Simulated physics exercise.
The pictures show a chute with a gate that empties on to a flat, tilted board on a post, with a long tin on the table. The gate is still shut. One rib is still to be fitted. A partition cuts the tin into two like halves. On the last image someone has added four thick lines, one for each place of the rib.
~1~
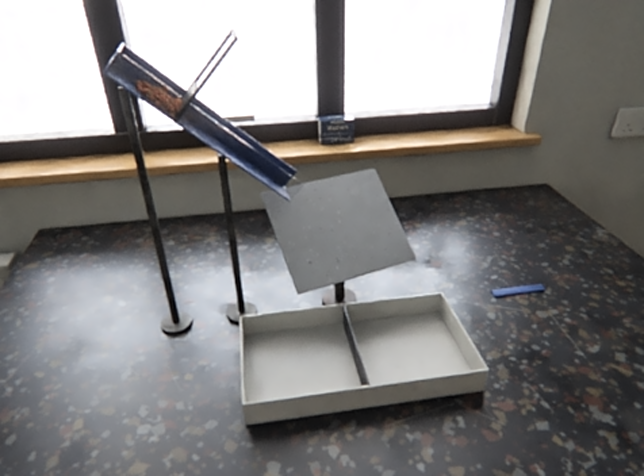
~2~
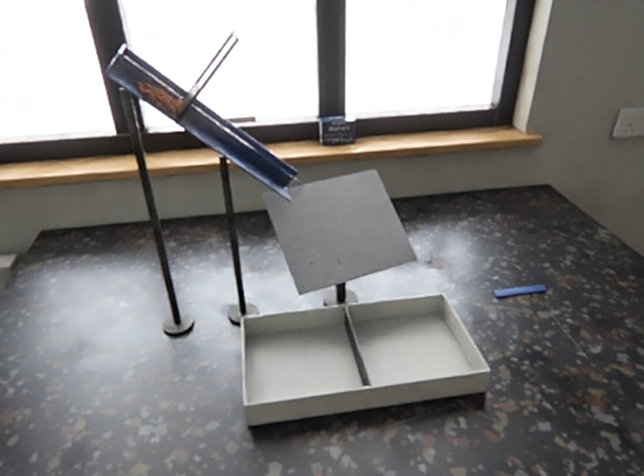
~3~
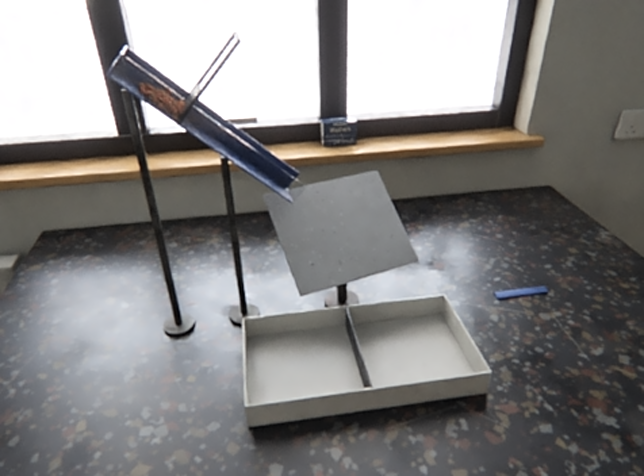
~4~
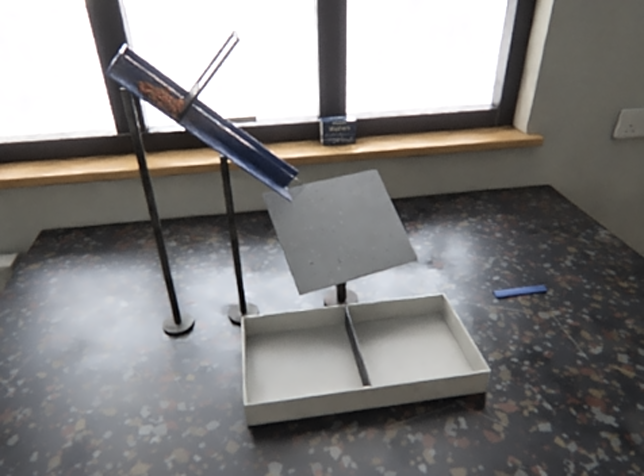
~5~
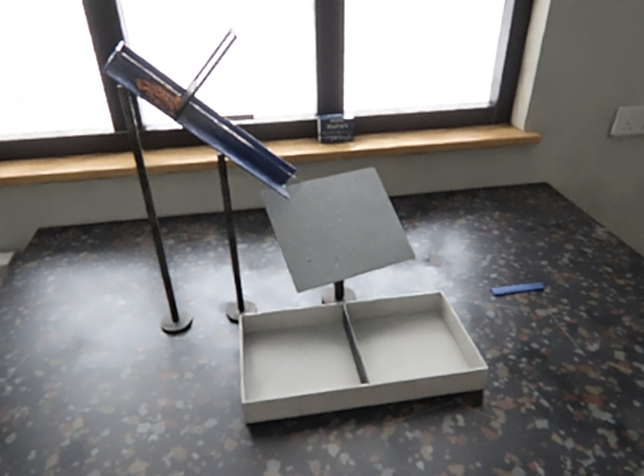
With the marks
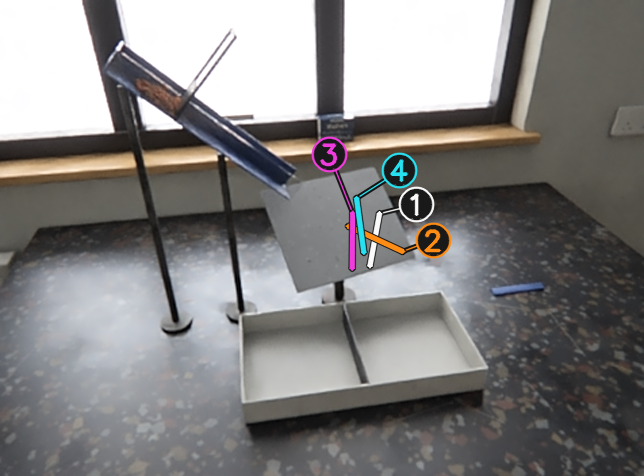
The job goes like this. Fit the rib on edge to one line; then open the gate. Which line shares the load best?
Take 3.
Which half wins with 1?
More lands on the right.
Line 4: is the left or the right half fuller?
More lands on the right.
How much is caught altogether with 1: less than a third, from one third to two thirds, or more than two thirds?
Line 1 gives more than two thirds.
On the marked copy, line 1 from (379, 213) to (369, 265); line 2 from (348, 226) to (402, 251); line 3 from (352, 213) to (352, 268); line 4 from (356, 198) to (363, 252).
Choosing 1, of what is caught, a stray few in the left half, nearly all in the right.
Choosing 2, of what is caught, none in the left half, all in the right.
Choosing 3, of what is caught, about a third in the left half, about two thirds in the right.
Choosing 4, of what is caught, a stray few in the left half, nearly all in the right.
